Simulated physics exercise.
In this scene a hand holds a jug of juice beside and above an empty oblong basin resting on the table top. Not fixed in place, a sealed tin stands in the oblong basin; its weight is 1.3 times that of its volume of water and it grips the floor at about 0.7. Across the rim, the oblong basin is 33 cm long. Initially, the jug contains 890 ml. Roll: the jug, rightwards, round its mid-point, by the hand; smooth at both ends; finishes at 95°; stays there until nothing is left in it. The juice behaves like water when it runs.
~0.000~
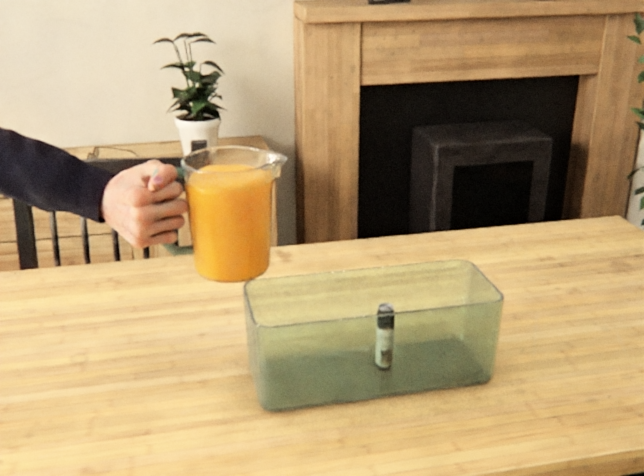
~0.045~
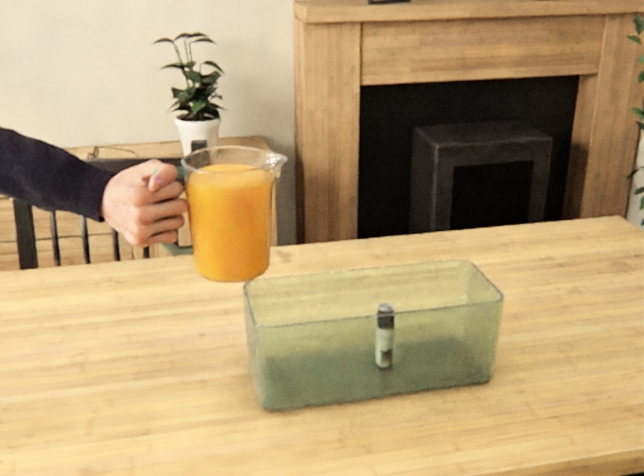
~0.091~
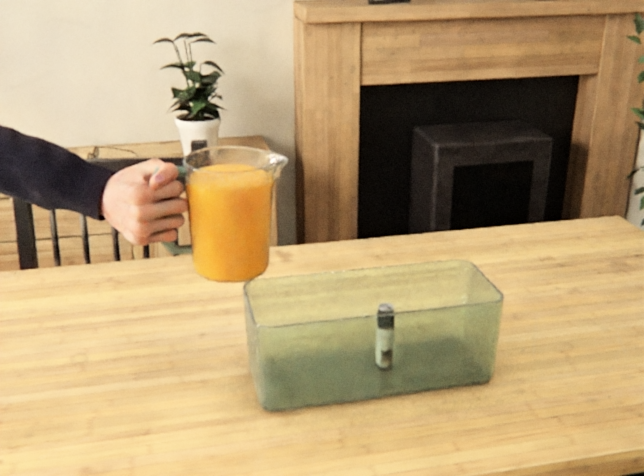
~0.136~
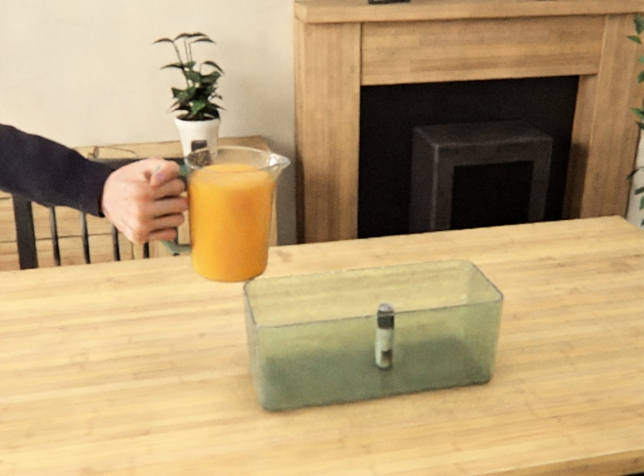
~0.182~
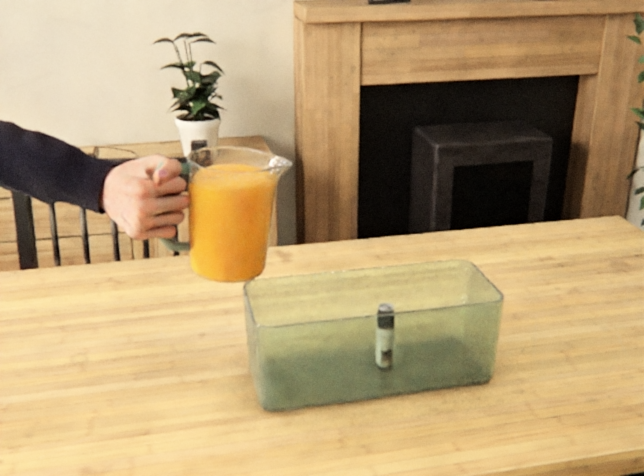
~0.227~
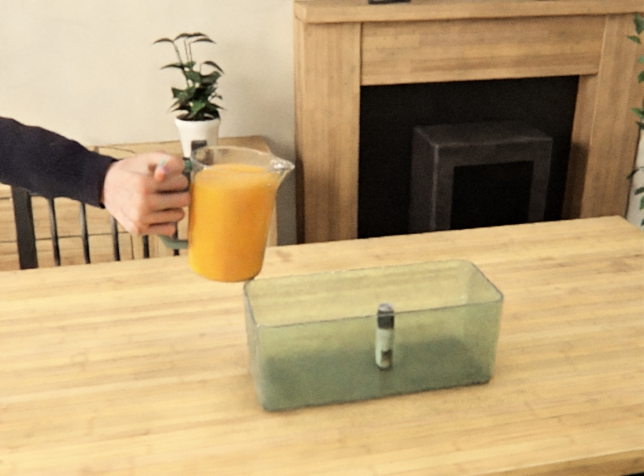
On a wooden table, a hand held a jug of orange juice above and beside an empty, see-through green basin, keeping it nearly still before slowly tilting it slightly to the right.
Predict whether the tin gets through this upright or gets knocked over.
It stays vertical.
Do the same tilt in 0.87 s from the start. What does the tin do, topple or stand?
Holds steady.
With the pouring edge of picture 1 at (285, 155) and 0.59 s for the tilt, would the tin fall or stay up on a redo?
Then it falls.
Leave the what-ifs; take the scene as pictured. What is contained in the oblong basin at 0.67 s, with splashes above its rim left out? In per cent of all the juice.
Roughly 2 percent.
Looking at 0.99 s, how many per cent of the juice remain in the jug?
50 in a hundred, give or take.
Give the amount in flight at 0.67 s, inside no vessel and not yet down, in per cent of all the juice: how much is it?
10 %.
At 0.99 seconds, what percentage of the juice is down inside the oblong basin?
Some 36 per cent.
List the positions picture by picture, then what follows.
In the first picture, it leans 0°; its right rim is at (287, 157); the juice meets the walls at (186, 178) and (270, 172); the oblong basin's rim runs from (249, 305) to (487, 280); the tin's top is at (386, 310).
In the second picture, it leans 0°; its right rim is at (287, 157); the juice meets the walls at (187, 178) and (271, 172).
In the third picture, it leans 1°; its right rim is at (288, 158); the juice meets the walls at (187, 178) and (271, 173).
In the fourth picture, it leans 3°; its right rim is at (289, 160); the juice meets the walls at (188, 177) and (273, 173).
In the fifth picture, it leans 5°; its right rim is at (292, 162); the juice meets the walls at (191, 177) and (275, 174).
In the sixth picture, it leans 8°; its right rim is at (294, 165); the juice meets the walls at (191, 178) and (277, 173).
After 0.67 s the tilt is 56° and 89 per cent is still to pour; the tin stands where it began.
After 0.99 s the tilt is 88° and 49 per cent is still to pour; the tin stands where it began.
After 1.33 s the tilt is 95° and 11 per cent is still to pour; the tin stands 1 cm from where it began.
After 1.70 s the tilt is 95° and 2 per cent is still to pour; the tin stands 1 cm from where it began.
In the end the tin stands 1 cm from where it began.
